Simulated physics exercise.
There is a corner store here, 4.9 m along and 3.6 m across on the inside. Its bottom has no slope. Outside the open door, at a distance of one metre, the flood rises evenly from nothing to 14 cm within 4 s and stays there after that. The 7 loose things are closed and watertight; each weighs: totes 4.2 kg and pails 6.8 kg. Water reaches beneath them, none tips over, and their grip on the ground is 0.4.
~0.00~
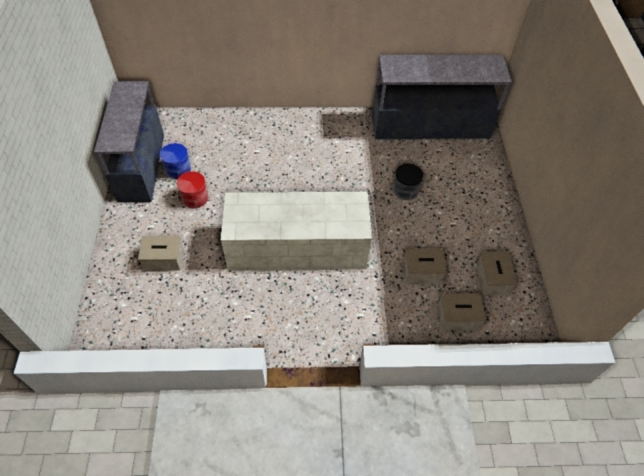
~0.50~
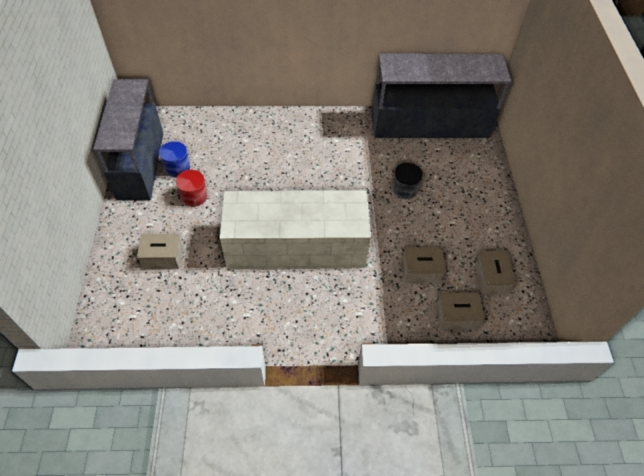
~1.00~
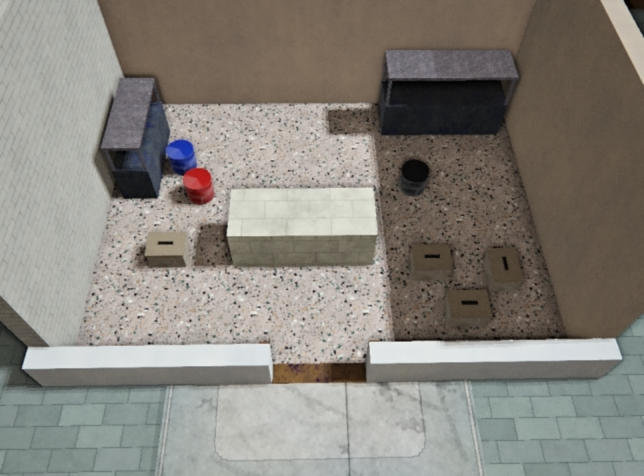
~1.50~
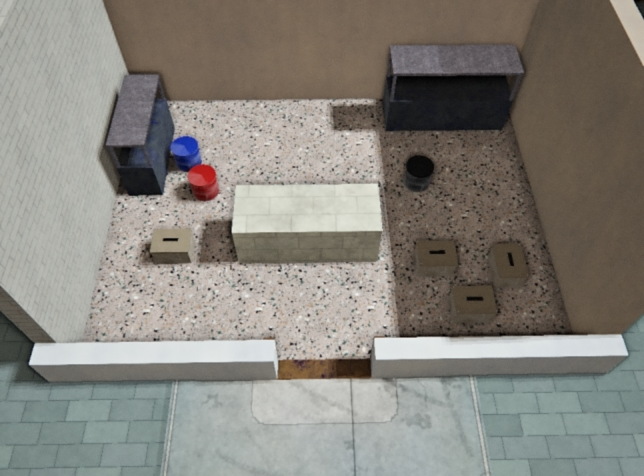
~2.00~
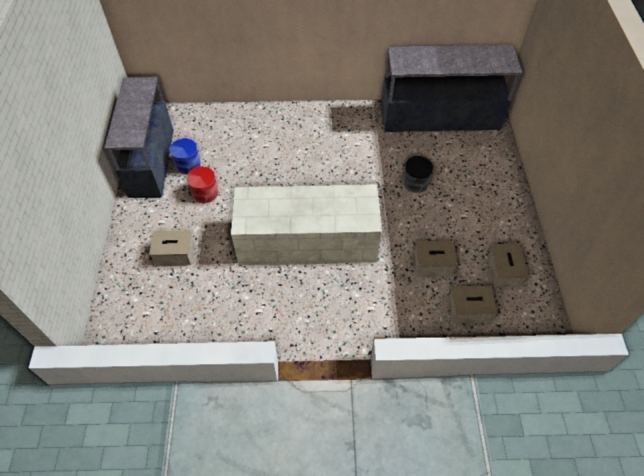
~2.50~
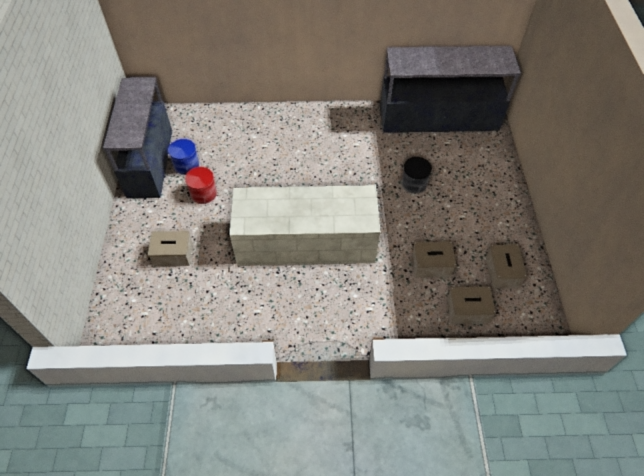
A small walled store with a speckled stone floor is seen from high above its front, looking down past a low white wall with an open doorway. A blue pail and a red pail stand at left near a dark shelf, a pale block sits in the centre, and a black pail and tan boxes are at right. The view shifts slightly, paving outside turns from beige to grey-green, and water lightly wets the doorway while the objects stay put.
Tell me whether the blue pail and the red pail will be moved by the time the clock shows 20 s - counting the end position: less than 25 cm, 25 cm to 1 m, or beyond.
First the blue pail, which remains in place, then the red pail, which remains in place.
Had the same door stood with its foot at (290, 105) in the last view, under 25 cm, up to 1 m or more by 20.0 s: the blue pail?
Result for the blue pail - essentially stationary.
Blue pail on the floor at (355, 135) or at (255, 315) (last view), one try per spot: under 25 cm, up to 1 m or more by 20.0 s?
I'd expect it to remain in place the first time and to remain in place the second time.
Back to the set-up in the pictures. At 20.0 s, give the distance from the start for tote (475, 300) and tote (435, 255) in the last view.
They've ended up 30 cm and 120 cm away, in that order.
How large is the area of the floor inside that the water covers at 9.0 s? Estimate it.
Wet area: Approx. 11.0 m2.
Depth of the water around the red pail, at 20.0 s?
I'd put it at about 7 cm.
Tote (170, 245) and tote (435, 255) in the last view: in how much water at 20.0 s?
Roughly 7 and 6 cm.
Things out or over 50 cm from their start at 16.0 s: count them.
3.
After 4.0 s the blue pail is near (182, 149), 0.0 m from its start, aground; the red pail is near (199, 178), 0.0 m from its start, aground; 0 afloat.
After 9.0 s the blue pail is near (182, 149), 0.0 m from its start, aground; the red pail is near (199, 178), 0.0 m from its start, aground; 2 afloat.
After 16.0 s the blue pail is near (182, 149), 0.0 m from its start, aground; the red pail is near (200, 177), 0.0 m from its start, aground; 4 afloat.
After 20.0 s the blue pail is near (182, 149), 0.0 m from its start, aground; the red pail is near (200, 177), 0.0 m from its start, aground; 4 afloat.
